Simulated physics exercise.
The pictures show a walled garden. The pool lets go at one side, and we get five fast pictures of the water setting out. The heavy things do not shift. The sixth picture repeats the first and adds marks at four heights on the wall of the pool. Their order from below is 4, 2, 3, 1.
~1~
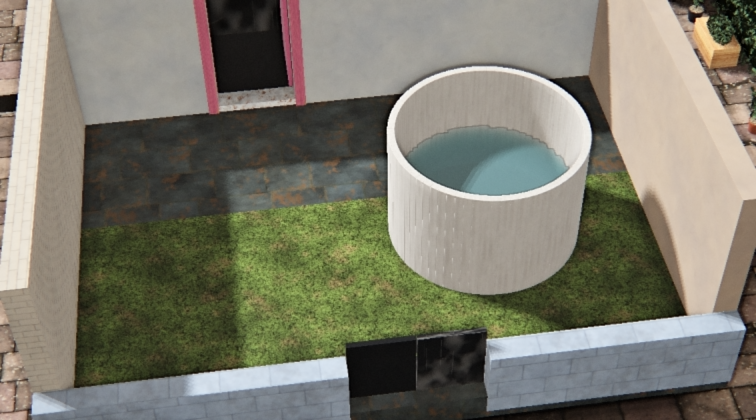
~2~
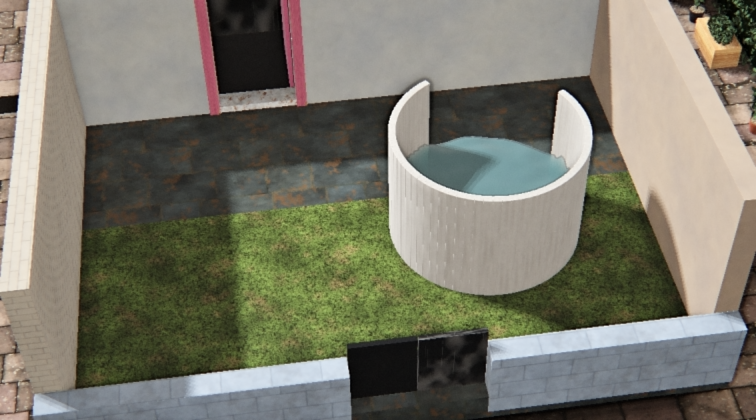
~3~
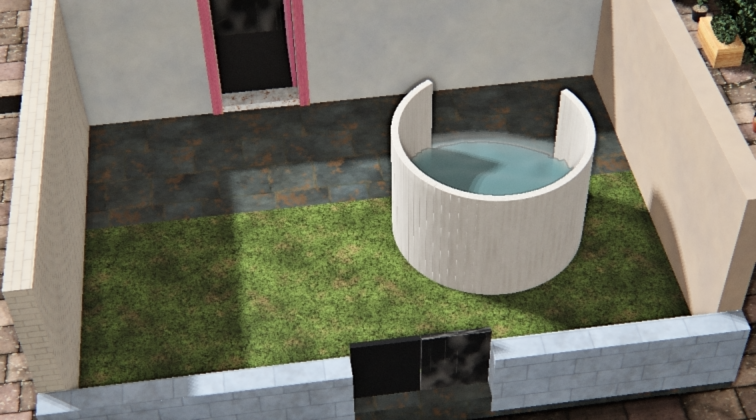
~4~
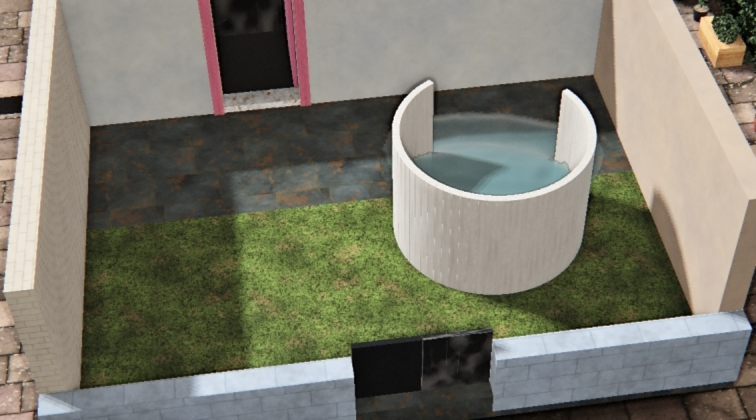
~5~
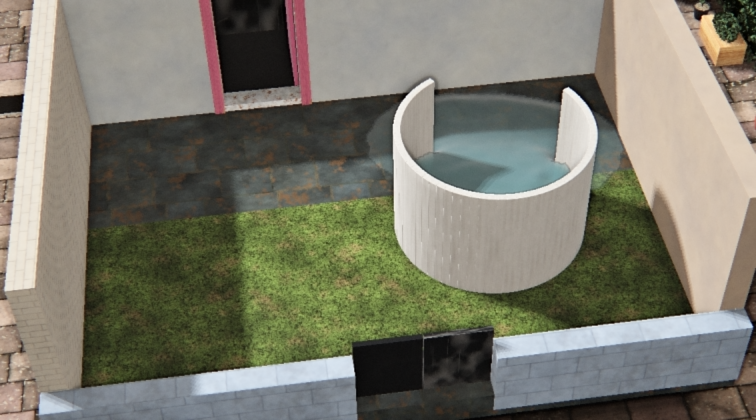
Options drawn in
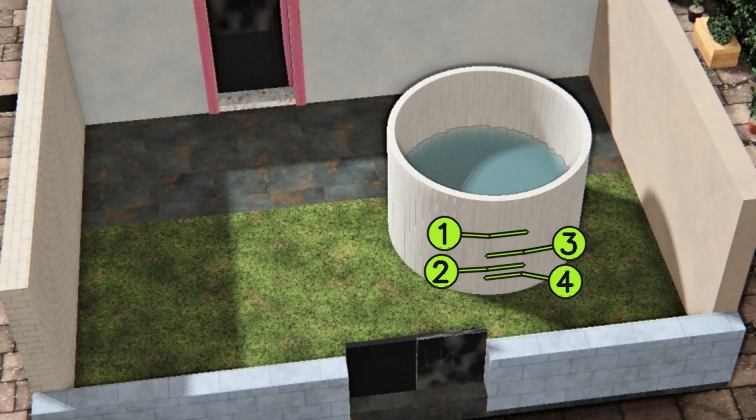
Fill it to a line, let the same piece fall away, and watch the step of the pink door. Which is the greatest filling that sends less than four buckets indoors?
Go for 1.
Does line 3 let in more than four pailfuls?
No.
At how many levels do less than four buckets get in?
All of them.
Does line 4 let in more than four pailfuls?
No, not at all.
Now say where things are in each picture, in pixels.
In the first picture, water in the pool at rest, its middle at (485, 184); foot of the pink doorway at (258, 108); shut gate at (416, 344).
In the second picture, water covers 2 % of the ground, its front hidden from here.
In the third picture, water covers 5 % of the ground, its front hidden from here.
In the fourth picture, water covers 9 % of the ground, its front hidden from here.
In the fifth picture, 14 % of the ground under water, visible out to (609, 131).
In lime, 1 at (507, 234); 2 at (504, 267); 3 at (505, 253); 4 at (503, 275); from the bottom up 4, 2, 3, 1.
With 1, a bucket or two gets in.
With 2, nothing gets over.
With 3, nothing gets over.
With 4, nothing gets over.
